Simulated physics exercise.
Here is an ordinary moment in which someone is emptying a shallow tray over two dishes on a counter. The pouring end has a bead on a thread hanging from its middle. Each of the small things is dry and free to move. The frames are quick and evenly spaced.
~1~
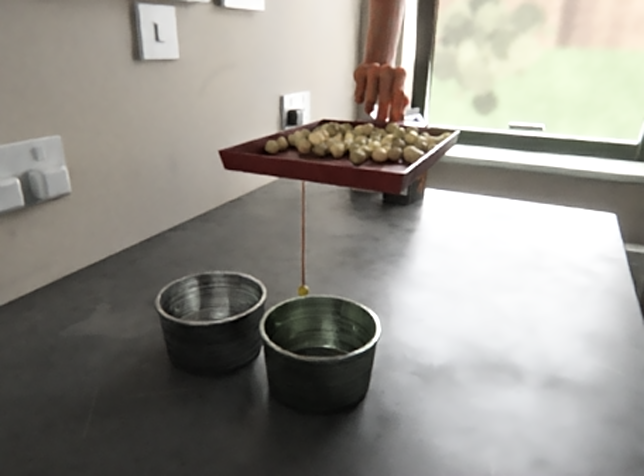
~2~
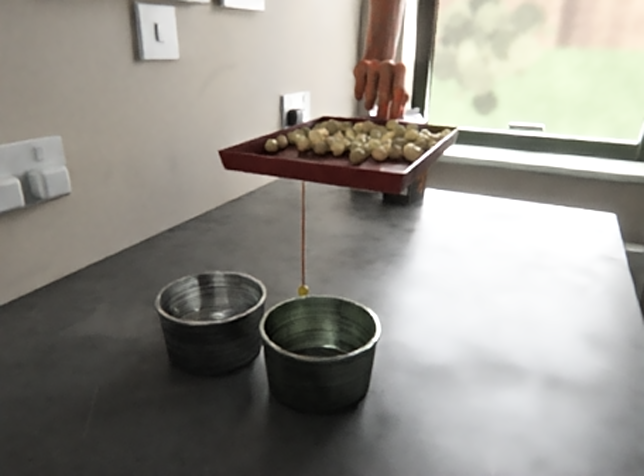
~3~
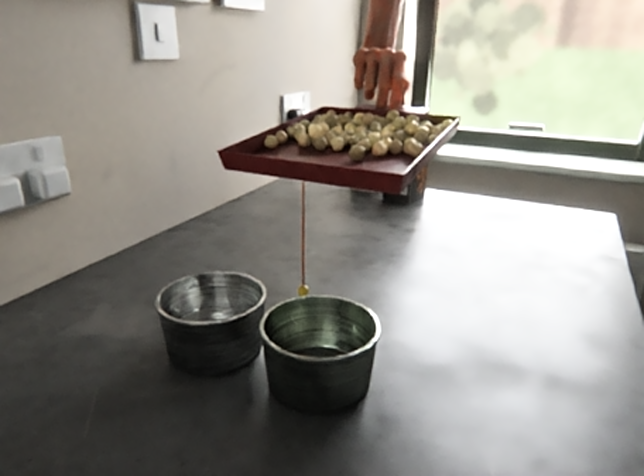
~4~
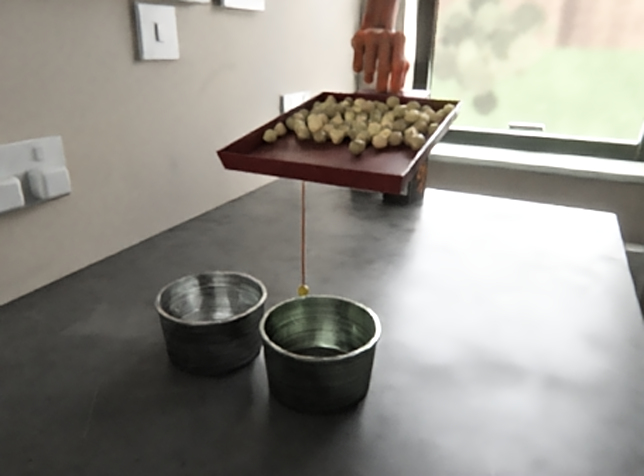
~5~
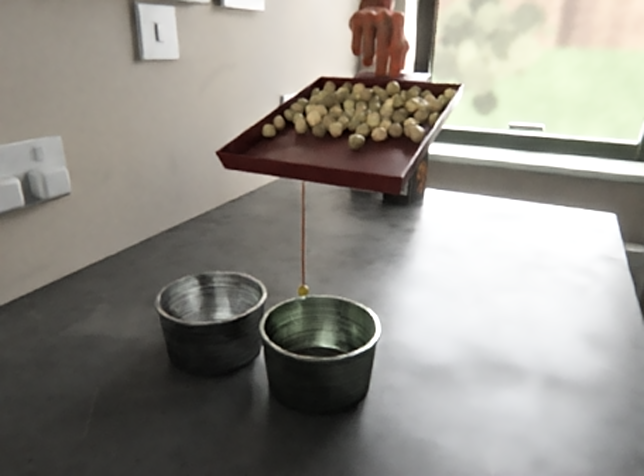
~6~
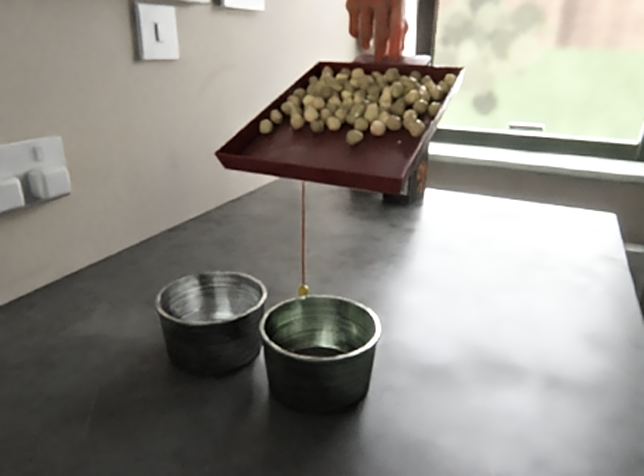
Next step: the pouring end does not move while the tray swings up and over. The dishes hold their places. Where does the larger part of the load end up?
The larger part ends up in the right dish.
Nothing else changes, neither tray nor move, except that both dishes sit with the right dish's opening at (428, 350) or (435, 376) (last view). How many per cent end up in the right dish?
You'd get near 0 per cent and afterwards near 10 per cent.
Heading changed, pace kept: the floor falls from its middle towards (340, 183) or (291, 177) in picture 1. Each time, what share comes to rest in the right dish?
For the first aim it is 40 in a hundred, for the second 20 in a hundred.
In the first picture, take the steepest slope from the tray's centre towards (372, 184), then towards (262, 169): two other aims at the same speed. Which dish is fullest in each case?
In turn: Right; the dish on the left.
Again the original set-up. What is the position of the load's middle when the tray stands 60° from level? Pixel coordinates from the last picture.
The middle of the pieces shows up near (315, 143).
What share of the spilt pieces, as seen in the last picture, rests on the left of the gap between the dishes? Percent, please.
My estimate is some 40 per cent.
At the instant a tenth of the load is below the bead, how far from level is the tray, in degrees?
About 70° of tilt.
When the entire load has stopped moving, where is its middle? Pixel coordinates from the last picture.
The centre comes to rest close to (287, 406).
Shortly afterwards, tray tipped steeply; the bulk on the tray; only a few in the right dish; only a few in the left dish; a little in the air.
Next, tray tipped right over; the bulk on the tray; only a few in the right dish; a little in the left dish; a little outside both; only a few in the air.
Some moments later, tray tipped past a quarter turn; near a quarter in the right dish; a little in the left dish; near two thirds outside both.
In the end, tray tipped past a quarter turn; near a quarter in the right dish; a little in the left dish; near two thirds outside both.
